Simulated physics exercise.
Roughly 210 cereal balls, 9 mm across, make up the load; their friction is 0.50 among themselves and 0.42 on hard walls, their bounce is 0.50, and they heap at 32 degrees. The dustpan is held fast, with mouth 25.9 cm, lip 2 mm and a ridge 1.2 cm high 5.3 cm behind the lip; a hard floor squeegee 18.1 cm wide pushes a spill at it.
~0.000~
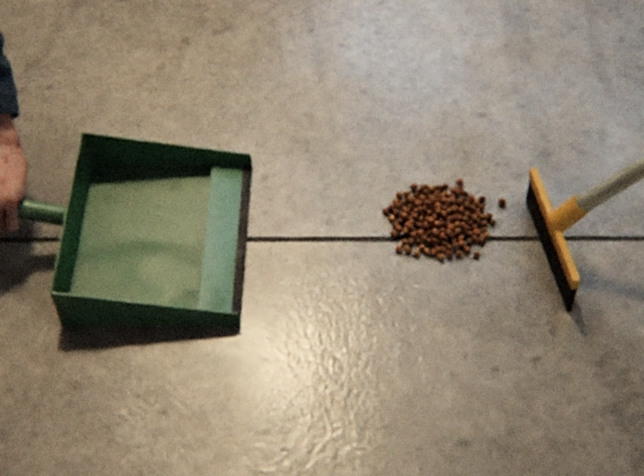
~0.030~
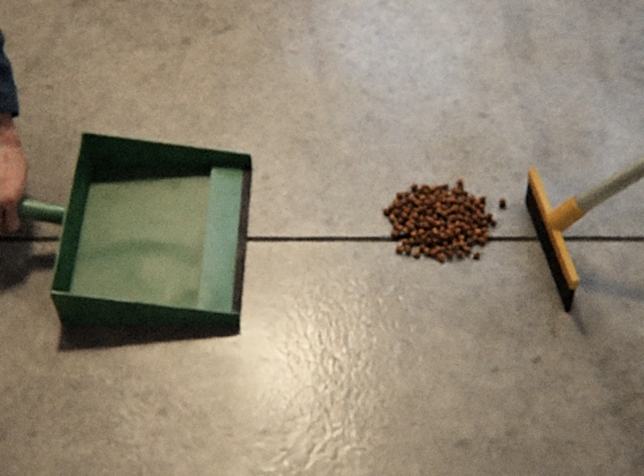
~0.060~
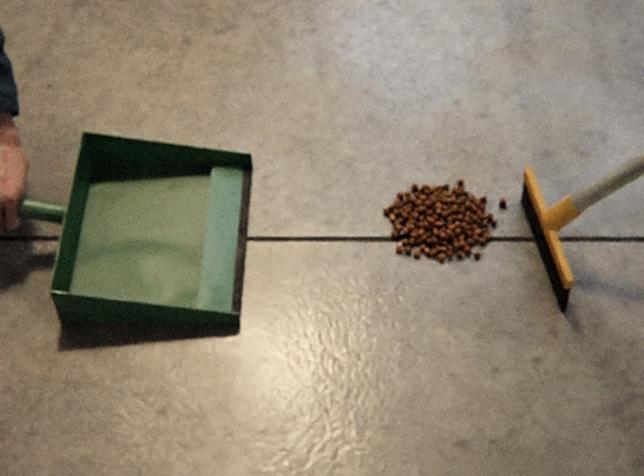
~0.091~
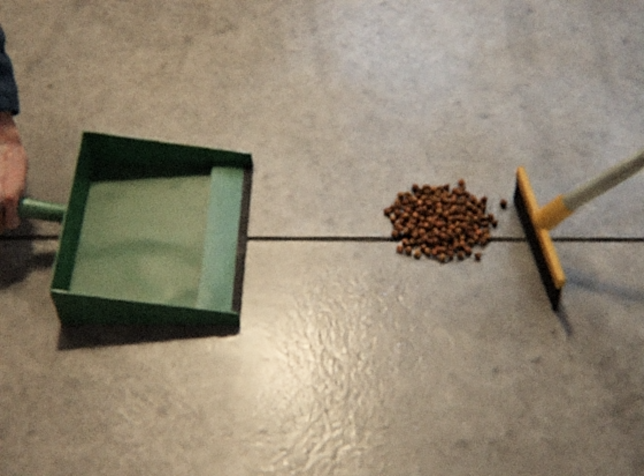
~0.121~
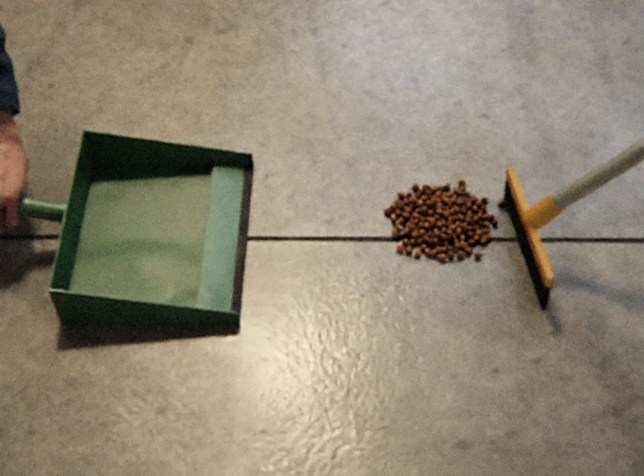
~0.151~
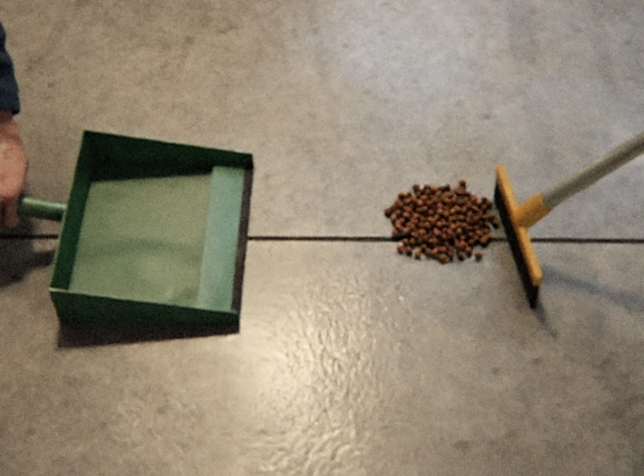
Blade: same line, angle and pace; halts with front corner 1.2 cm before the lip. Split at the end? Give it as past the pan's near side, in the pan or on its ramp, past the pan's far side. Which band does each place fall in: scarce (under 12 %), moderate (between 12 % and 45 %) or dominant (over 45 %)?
Near side: Scarce; pan: Moderate; far side: Scarce.
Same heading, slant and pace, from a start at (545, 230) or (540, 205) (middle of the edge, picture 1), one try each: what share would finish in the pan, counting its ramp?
25 and 10 per cent, roughly.
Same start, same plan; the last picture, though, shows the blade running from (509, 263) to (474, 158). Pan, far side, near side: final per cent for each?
You'd see pan at 10, far at 20 and near at 0.
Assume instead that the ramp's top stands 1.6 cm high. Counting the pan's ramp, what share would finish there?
Near 25 per cent, then.
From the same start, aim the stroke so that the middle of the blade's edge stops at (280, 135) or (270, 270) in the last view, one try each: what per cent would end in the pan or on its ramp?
Close to 0 and 25 percent, in that order.
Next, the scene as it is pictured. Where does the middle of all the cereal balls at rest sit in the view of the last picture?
Centre at rest, approx.: (257, 215) px.
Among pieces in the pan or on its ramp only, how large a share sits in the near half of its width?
Some 10 per cent.
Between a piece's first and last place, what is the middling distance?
I'd put it near 24 cm.
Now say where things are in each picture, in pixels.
Blade from (575, 284) to (533, 176), moved 0.0 cm, 0 of the pieces shifted so far; middle of the pieces at (443, 217); pan at (147, 242), in the first picture.
Blade from (573, 284) to (532, 176), moved 0.2 cm, 0 of the pieces shifted so far; middle of the pieces at (443, 217), in the second picture.
Blade from (568, 284) to (528, 176), moved 0.8 cm, 0 of the pieces shifted so far; middle of the pieces at (443, 217), in the third picture.
Blade from (560, 283) to (520, 175), moved 1.9 cm, 0 of the pieces shifted so far; middle of the pieces at (444, 218), in the fourth picture.
Blade from (549, 282) to (510, 174), moved 3.2 cm, 1 of the pieces shifted so far; middle of the pieces at (444, 218), in the fifth picture.
Blade from (537, 280) to (500, 173), moved 4.6 cm, 1 of the pieces shifted so far; middle of the pieces at (445, 218); pan at (147, 240). Its pace works out near 0.46 m/s, heading 9 degrees away from the viewer's side, in the sixth picture.
After 0.48 s, middle of the blade 19 cm from the lip; 0 % over the lip, far side 0 %, near side 0 %.
After 0.70 s, middle of the blade 9 cm from the lip; 0 % over the lip, far side 5 %, near side 0 %.
Then, at 1.04 s, middle of the blade 3 cm from the lip; 25 % over the lip, far side 5 %, near side 0 %.
In the end, at 1.6 s, near side 0 %, pan 25 %, far side 5 %, in front of the lip or behind the blade 70 %.
